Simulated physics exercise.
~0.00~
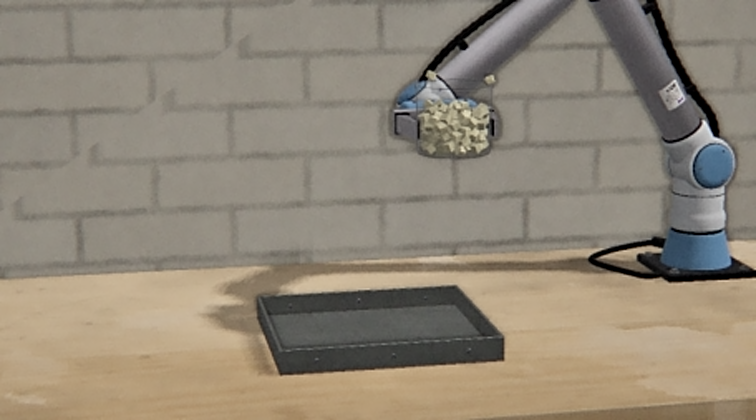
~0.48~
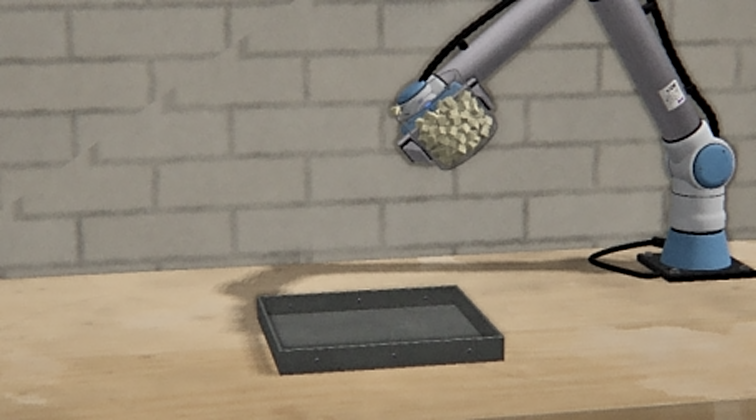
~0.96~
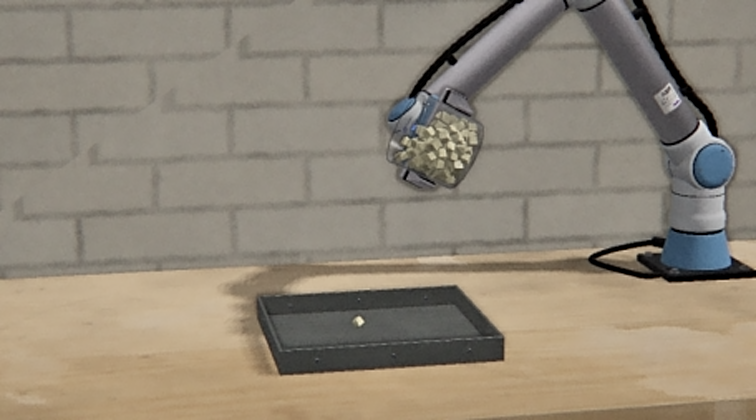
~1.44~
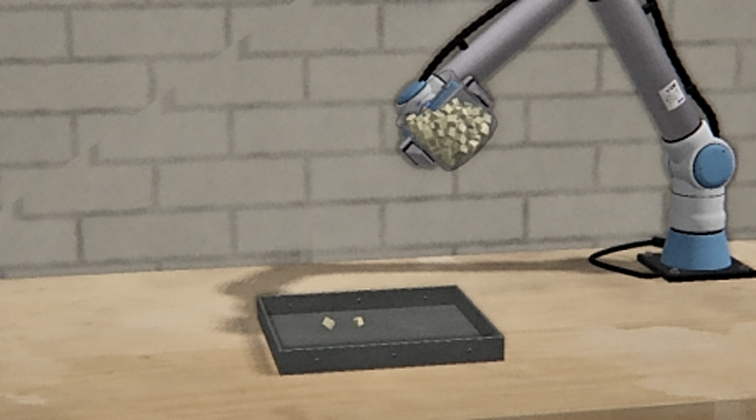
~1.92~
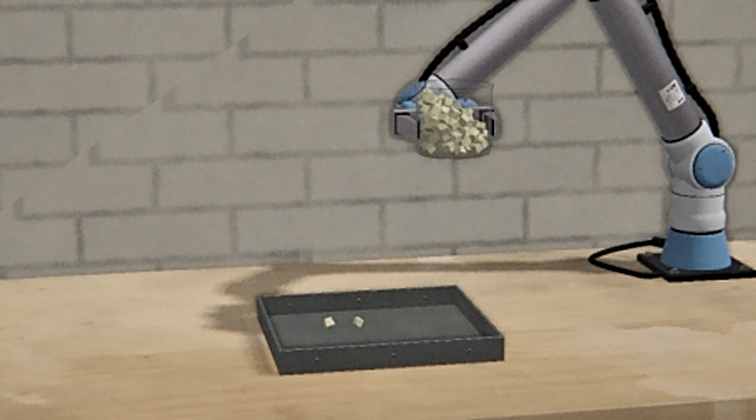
Robot arm tipping a clear cup of pale dice over a dark tray, dropping two pieces, then returning it upright, still full.
